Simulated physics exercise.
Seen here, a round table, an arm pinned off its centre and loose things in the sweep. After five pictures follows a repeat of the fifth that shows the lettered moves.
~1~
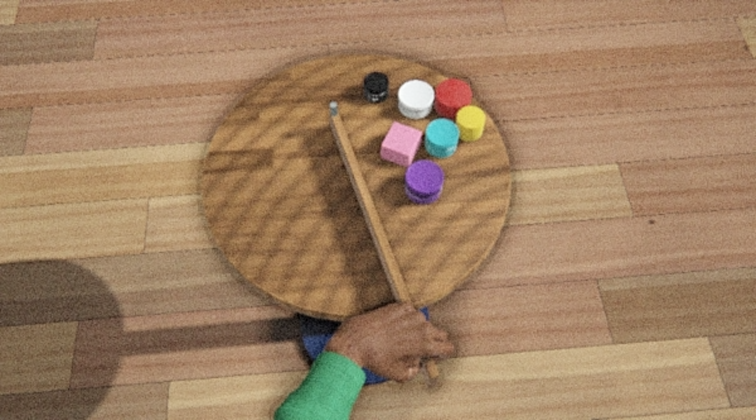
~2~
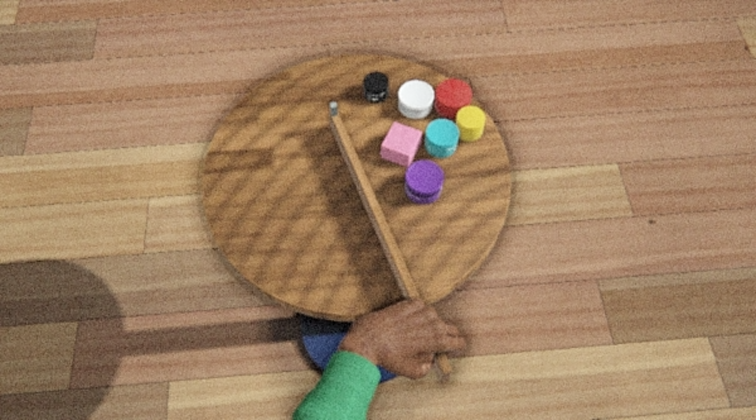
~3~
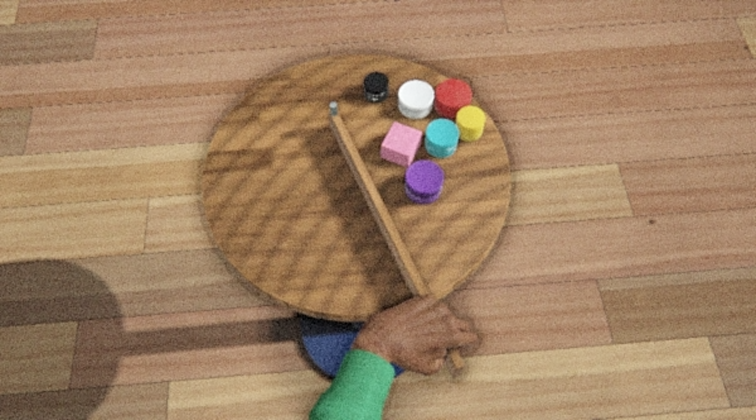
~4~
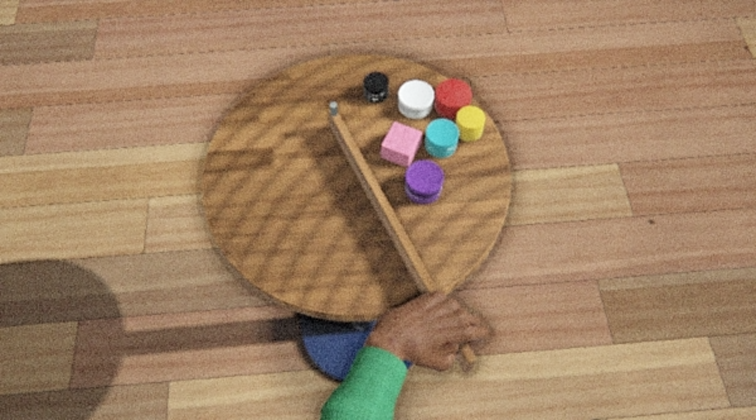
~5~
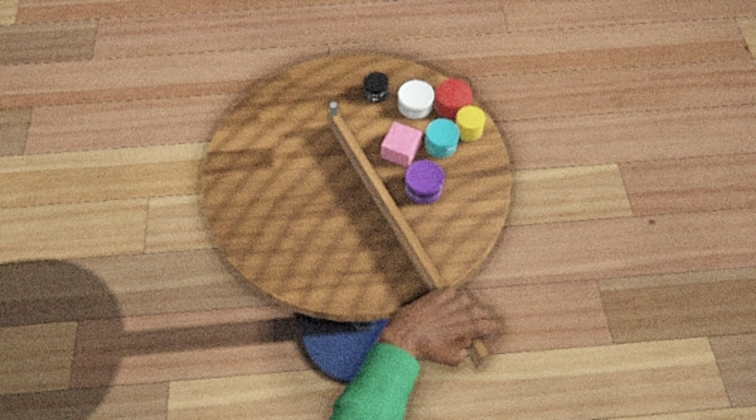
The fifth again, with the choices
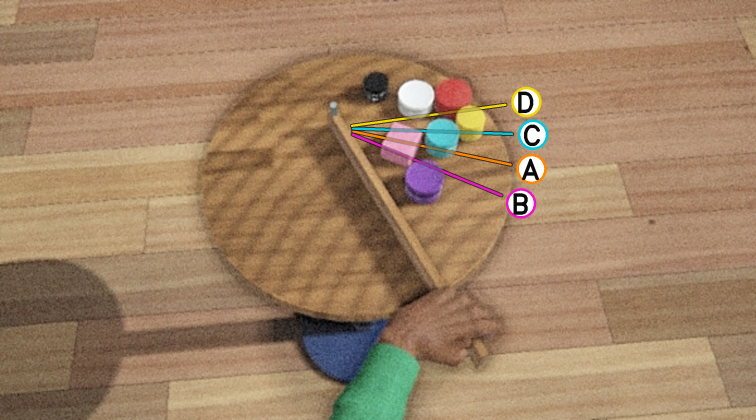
On a round wooden table, a green-sleeved hand slowly swinging the near end of a pinned wooden arm rightward, coloured pots staying still.
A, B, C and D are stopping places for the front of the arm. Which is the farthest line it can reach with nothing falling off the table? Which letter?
No farther than A.
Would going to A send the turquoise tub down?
No.
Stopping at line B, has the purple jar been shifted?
By then, yes.
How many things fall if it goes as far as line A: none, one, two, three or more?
In all, none.
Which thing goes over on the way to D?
The yellow pot.
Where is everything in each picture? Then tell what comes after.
In the first frame, white jar (416, 100); black tub (376, 87); yellow pot (470, 124).
In the second frame, arm (366, 188); purple jar (424, 183).
In the third frame, arm (370, 186); red tin (453, 99).
In the fourth frame, arm (374, 185); white jar (416, 100).
In the fifth frame, arm (377, 183); yellow pot (470, 124); purple jar (424, 183); turquoise tub (442, 139).
On the marked copy, A at (431, 148); B at (425, 164); C at (432, 131); D at (430, 115).
Taking A. A third of the way, arm (401, 168); purple jar (432, 176); red tin (453, 99).
Two thirds of the way, arm (419, 147); yellow pot (473, 121); turquoise tub (444, 125).
When it is over, arm (425, 132); yellow pot (480, 112); red tin (450, 87); nothing has fallen.
As for the rest, B is safe but short; C drops the yellow pot; D drops the yellow pot.
